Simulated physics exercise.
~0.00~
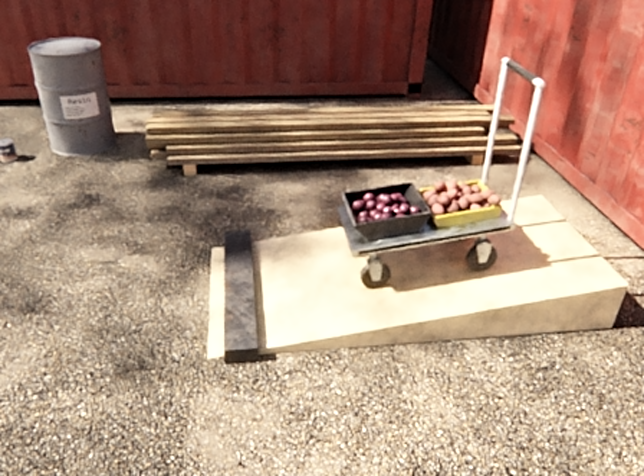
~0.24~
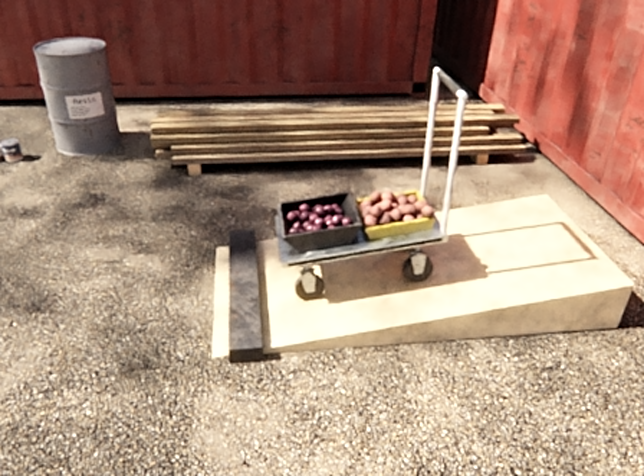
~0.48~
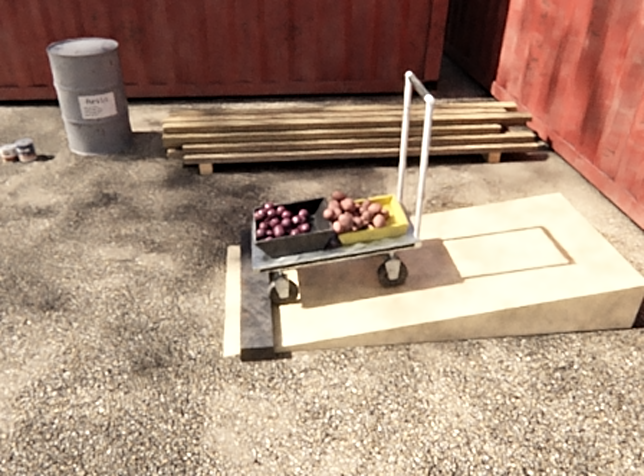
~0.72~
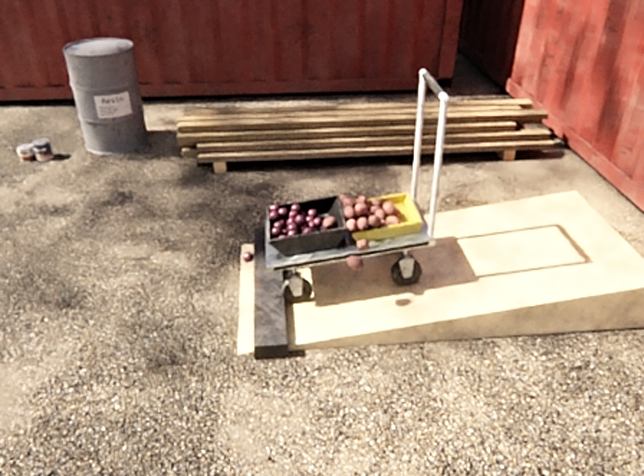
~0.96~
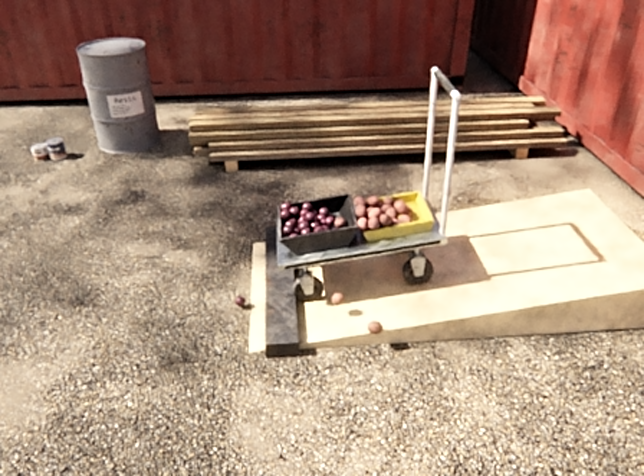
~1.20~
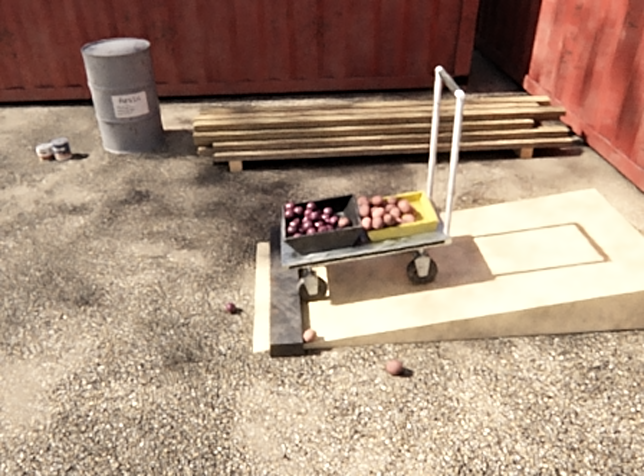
At first, a goods trolley with a tall white handle stands on a pale, low ramp, carrying a black container of red onions and a yellow container of red potatoes, with a drum and stacked planks behind. It rolls left down the slope until its front wheels meet the dark kerb at the foot. There it stops, then settles back slightly to the right. A few loose pieces spill out, one dropping beyond the kerb and others onto the ramp. They roll away, one reaching the gravel in front, while the trolley rests against the kerb with both containers still well filled.
